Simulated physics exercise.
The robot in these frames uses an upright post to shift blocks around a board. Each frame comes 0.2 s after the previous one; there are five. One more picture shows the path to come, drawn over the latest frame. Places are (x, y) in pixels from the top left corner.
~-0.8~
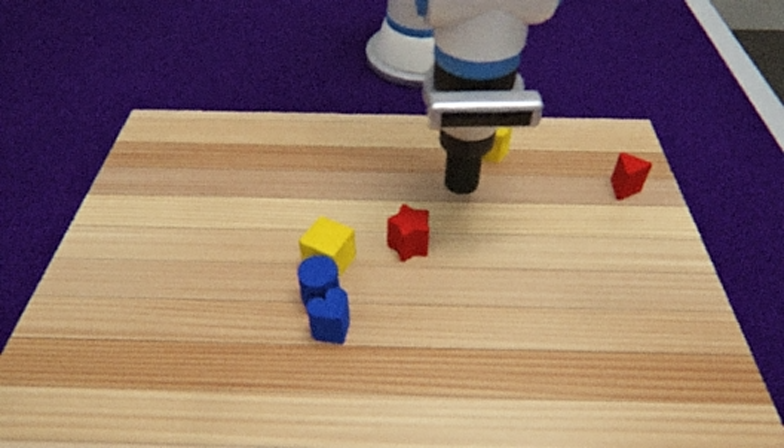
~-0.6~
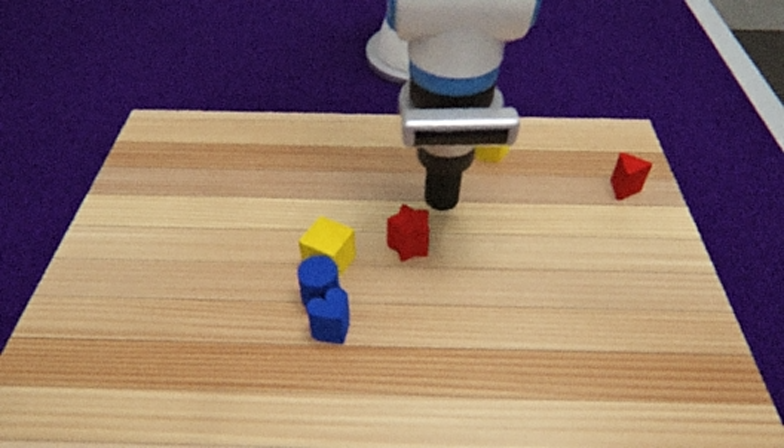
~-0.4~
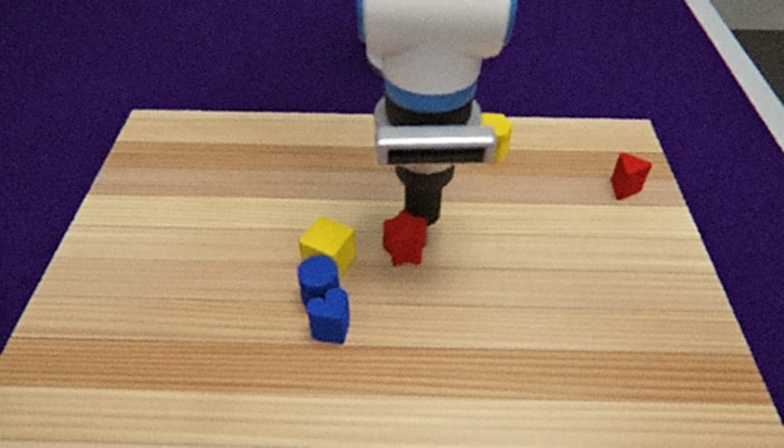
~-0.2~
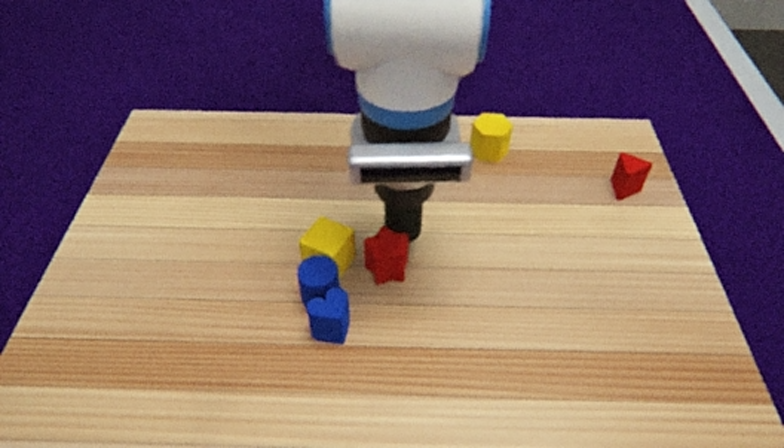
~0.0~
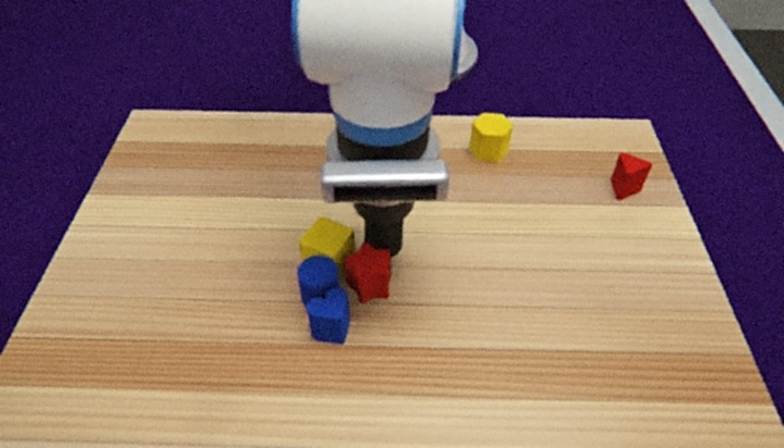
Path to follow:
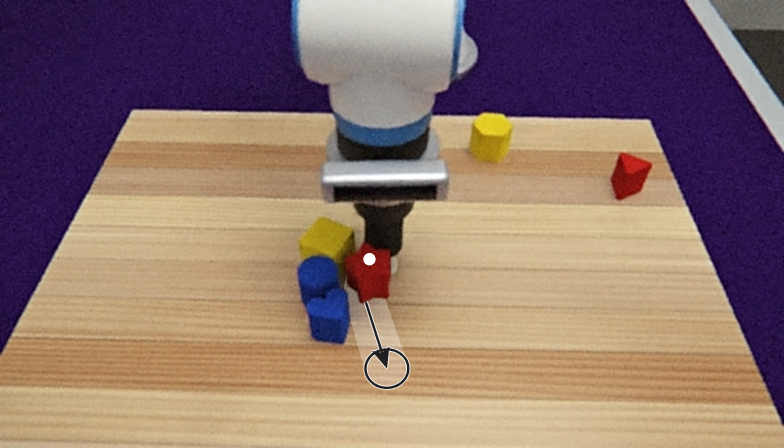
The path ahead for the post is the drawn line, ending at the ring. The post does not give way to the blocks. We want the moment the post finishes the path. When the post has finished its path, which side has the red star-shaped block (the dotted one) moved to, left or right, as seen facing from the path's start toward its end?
It slides rightward.
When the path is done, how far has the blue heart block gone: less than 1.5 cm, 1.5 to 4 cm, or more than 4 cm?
Goes 1.5 to 4 cm.
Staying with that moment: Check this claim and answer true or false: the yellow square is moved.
Answer: False.
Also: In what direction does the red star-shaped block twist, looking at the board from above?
It spins clockwise.
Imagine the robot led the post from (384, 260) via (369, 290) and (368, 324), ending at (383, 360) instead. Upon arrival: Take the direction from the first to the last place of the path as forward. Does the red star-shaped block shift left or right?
The red star-shaped block goes right.
The drawn path runs from (384, 260) via (363, 290) and (374, 327), ending at (387, 368); the dot is on the red star-shaped block.
What follows on the original path. One third of the way, post at (363, 275); blue circle at (311, 274); blue heart block at (320, 315), turned 30° clockwise; red star-shaped block at (354, 294).
Two thirds of the way, post at (373, 313); blue circle at (311, 274); blue heart block at (313, 334), turned 100° clockwise; red star-shaped block at (358, 334).
At the end, post at (387, 354); blue circle at (311, 274); yellow square not moved; blue heart block at (312, 338), turned 125° clockwise; red star-shaped block at (351, 365), turned 30° clockwise.
